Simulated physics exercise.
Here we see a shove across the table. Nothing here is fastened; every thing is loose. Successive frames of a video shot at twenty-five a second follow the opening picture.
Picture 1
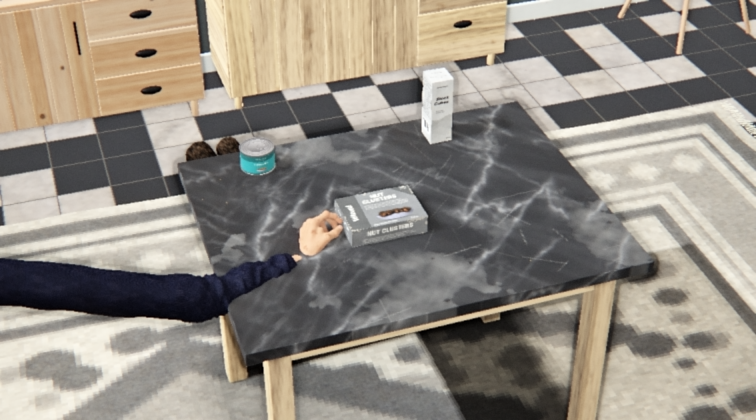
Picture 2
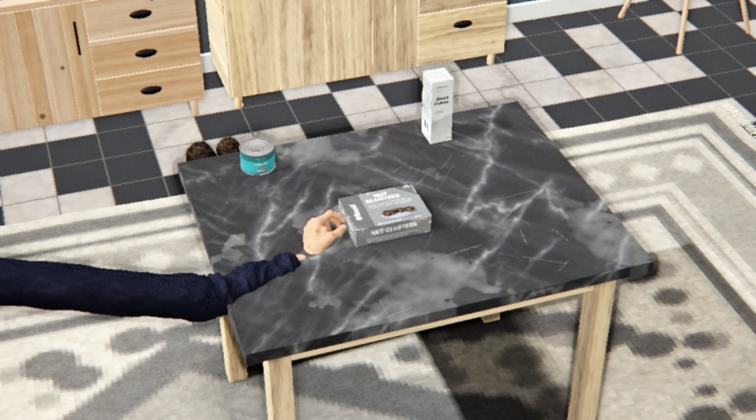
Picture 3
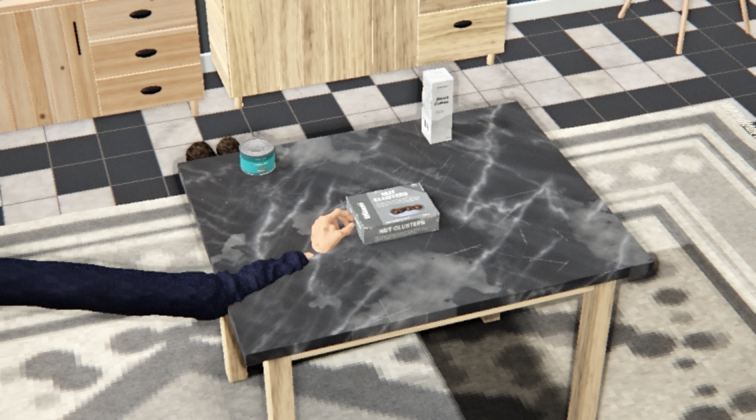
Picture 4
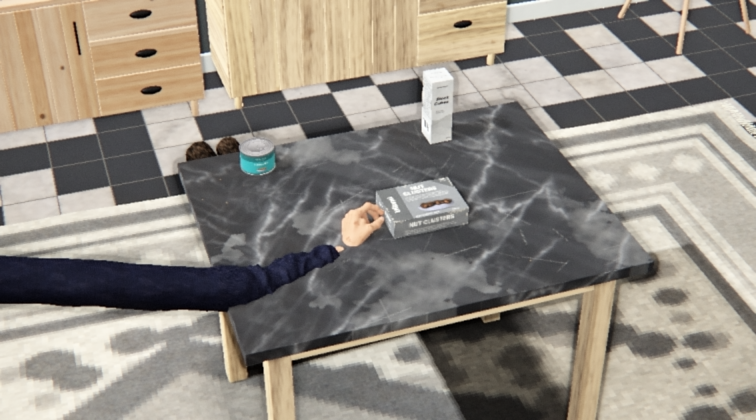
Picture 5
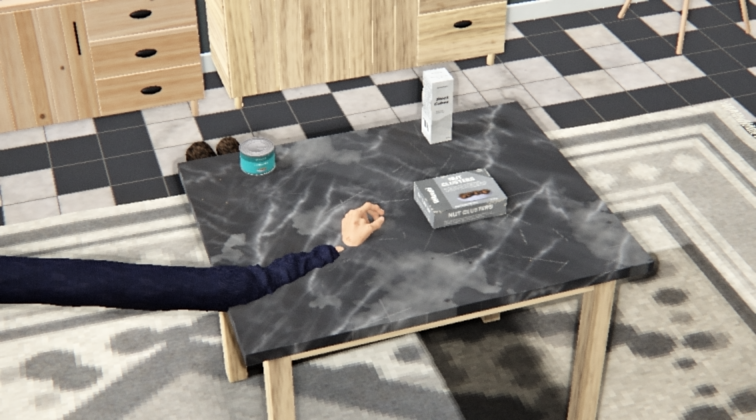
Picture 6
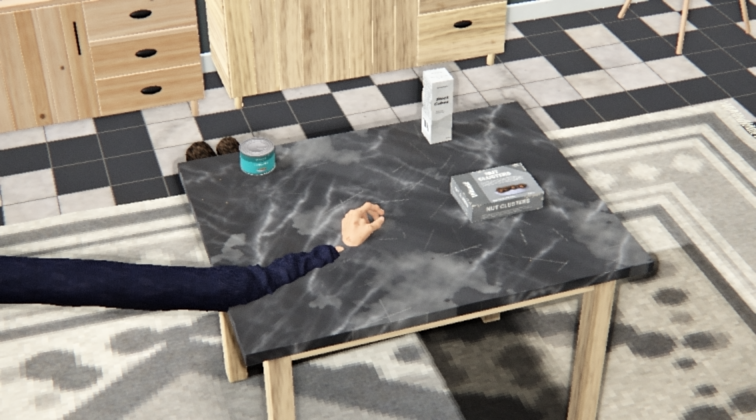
A hand in a dark blue sleeve pushed a grey packet to the right across a dark marble table, then stayed still while the packet slid on, away from the teal tin.
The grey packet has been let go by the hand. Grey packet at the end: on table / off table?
Comes off.
Then, 0.20 s past the last view, grey packet now off the table.
Then, 0.50 s past the last view, things are still on the move.
Finally, off the table, grey packet.
